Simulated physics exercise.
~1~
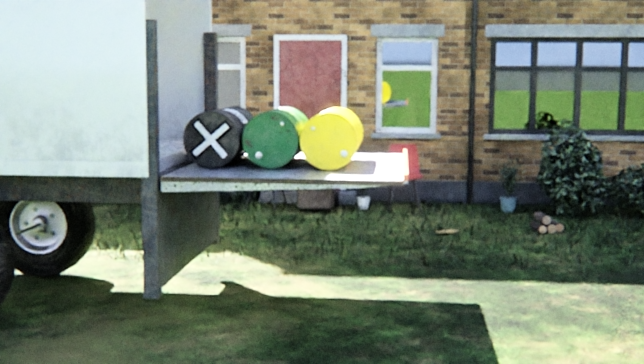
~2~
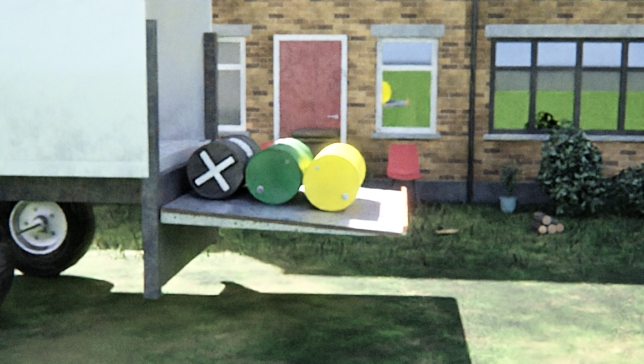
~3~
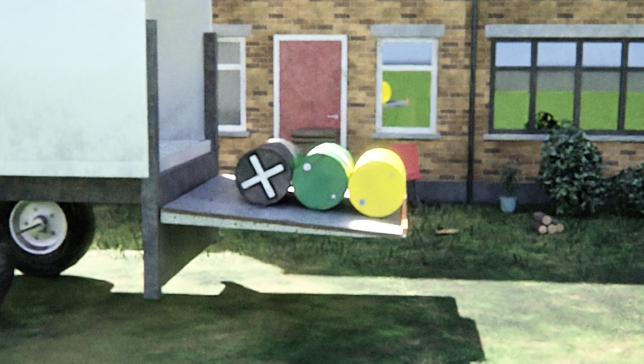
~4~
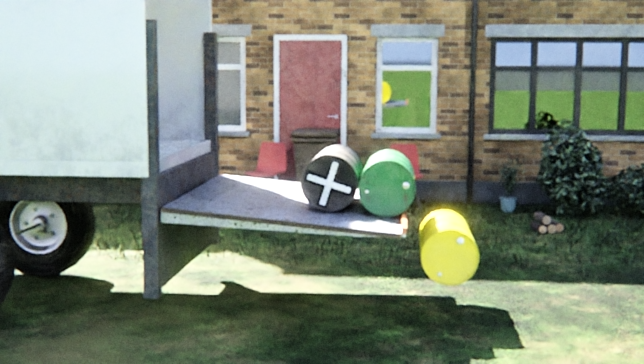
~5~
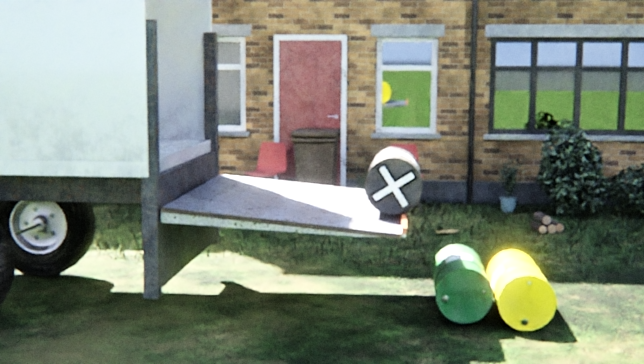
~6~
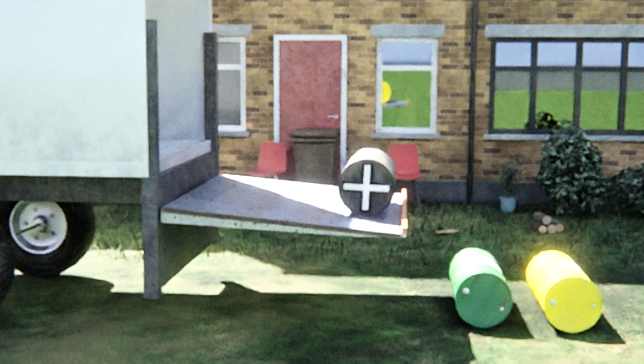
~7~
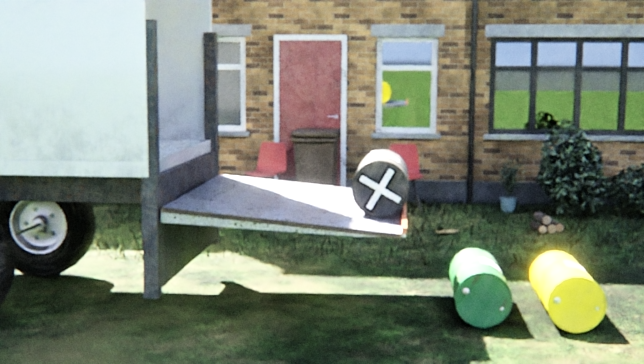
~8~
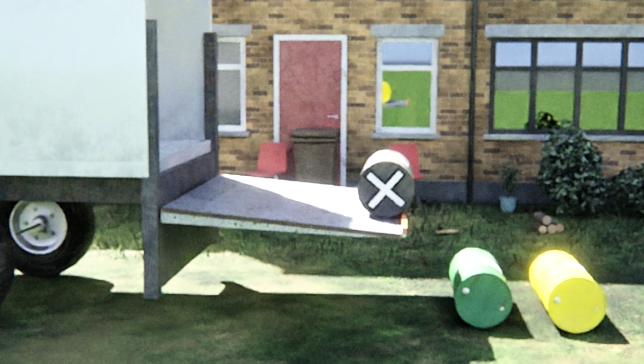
The clip opens on three drums lying side by side on a platform at the back of a lorry, a black one marked with a white cross, then green, then yellow, with a brick house behind. The platform lowers a little and tips down to the right, and the drums roll together towards its outer edge. The yellow drum goes over first and drops to the grass, and the green one follows. The black drum reaches the edge, rolls back a little, then creeps right again. It ends resting near the edge, while green and yellow lie apart on the ground.
